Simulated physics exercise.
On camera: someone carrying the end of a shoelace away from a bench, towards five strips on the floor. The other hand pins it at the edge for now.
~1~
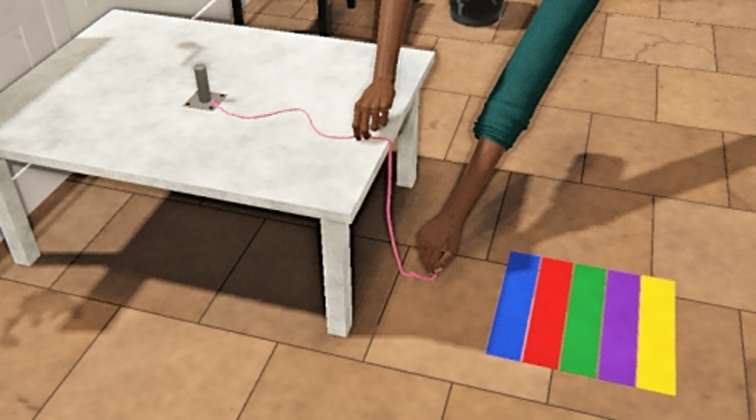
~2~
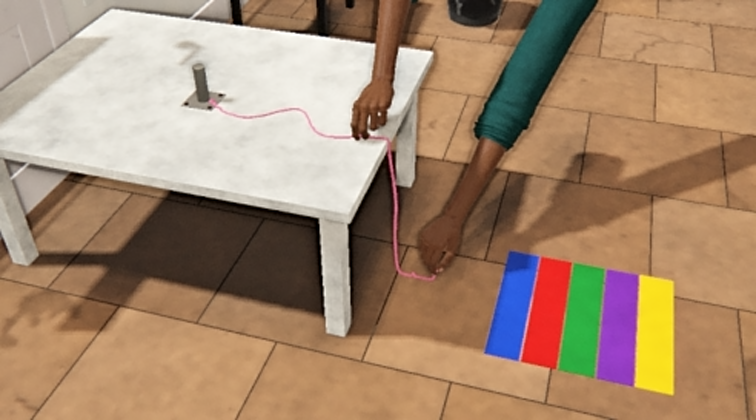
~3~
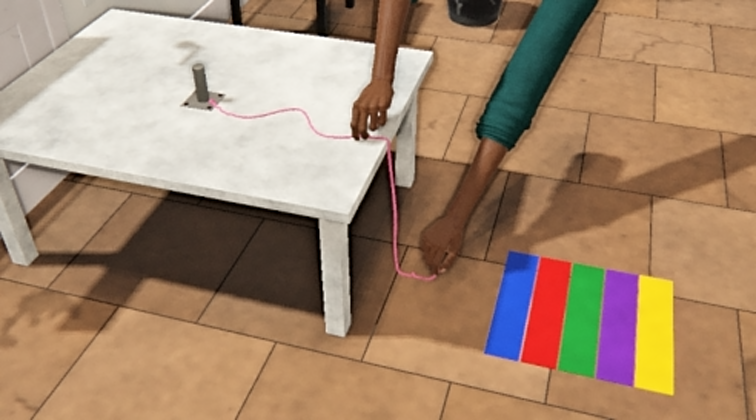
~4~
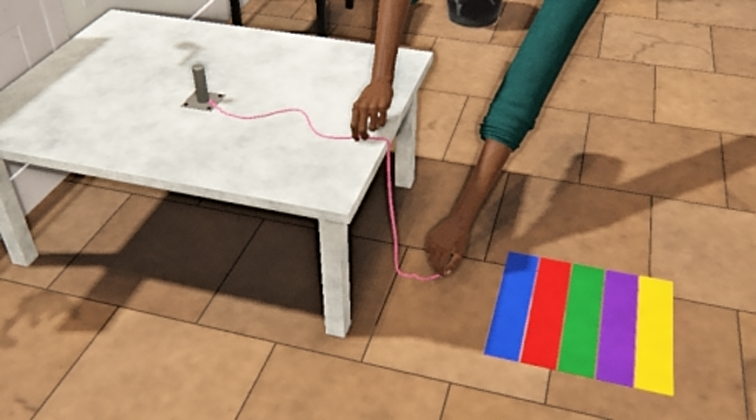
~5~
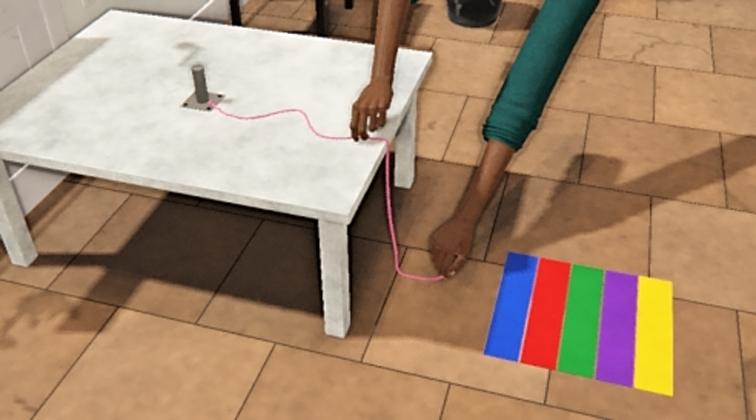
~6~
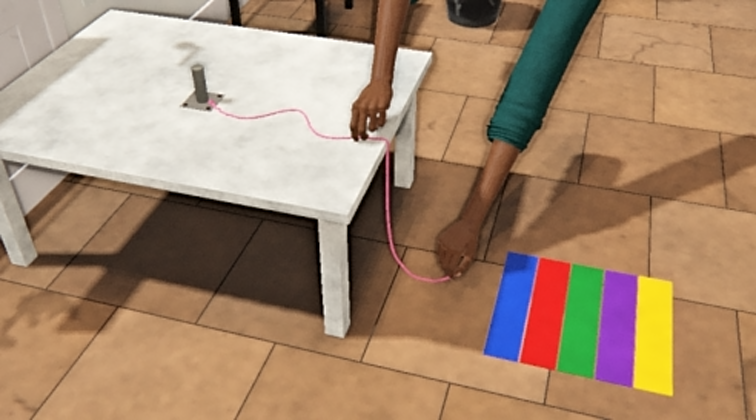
A room with a brown tiled floor and a pale wall is seen from above at an angle, with a low white bench at left. A pink shoelace runs from a grey post on the bench over its right edge to the floor, left of blue, red, green, purple and yellow strips. One hand stays at the edge while the other, below a teal sleeve, draws the lace's end slightly rightward.
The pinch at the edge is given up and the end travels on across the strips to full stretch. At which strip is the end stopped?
It halts on the green strip.
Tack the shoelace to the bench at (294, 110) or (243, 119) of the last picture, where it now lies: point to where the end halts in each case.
About (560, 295) and (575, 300).
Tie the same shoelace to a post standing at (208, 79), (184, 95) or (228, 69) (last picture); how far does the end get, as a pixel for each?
Try by try, around (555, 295), (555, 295) and (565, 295).
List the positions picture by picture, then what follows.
In the first frame, end (435, 270); blue (508, 337); red (544, 345); green (581, 353); purple (618, 360); yellow (657, 369).
In the second frame, end (437, 270); shoelace through (228, 114) (292, 109) (333, 137) (390, 155) (396, 215) (397, 265).
In the third frame, end (439, 271).
In the fourth frame, end (444, 273); shoelace through (227, 114) (292, 110) (333, 138) (388, 156) (392, 215) (397, 265).
In the fifth frame, end (448, 274).
In the sixth frame, end (455, 275); shoelace through (227, 115) (291, 110) (332, 138) (387, 156) (388, 215) (401, 265).
A little later, end near (519, 288); over blue.
Next, end near (560, 296); over red.
When it is tight, end near (585, 301); over green. Over green.
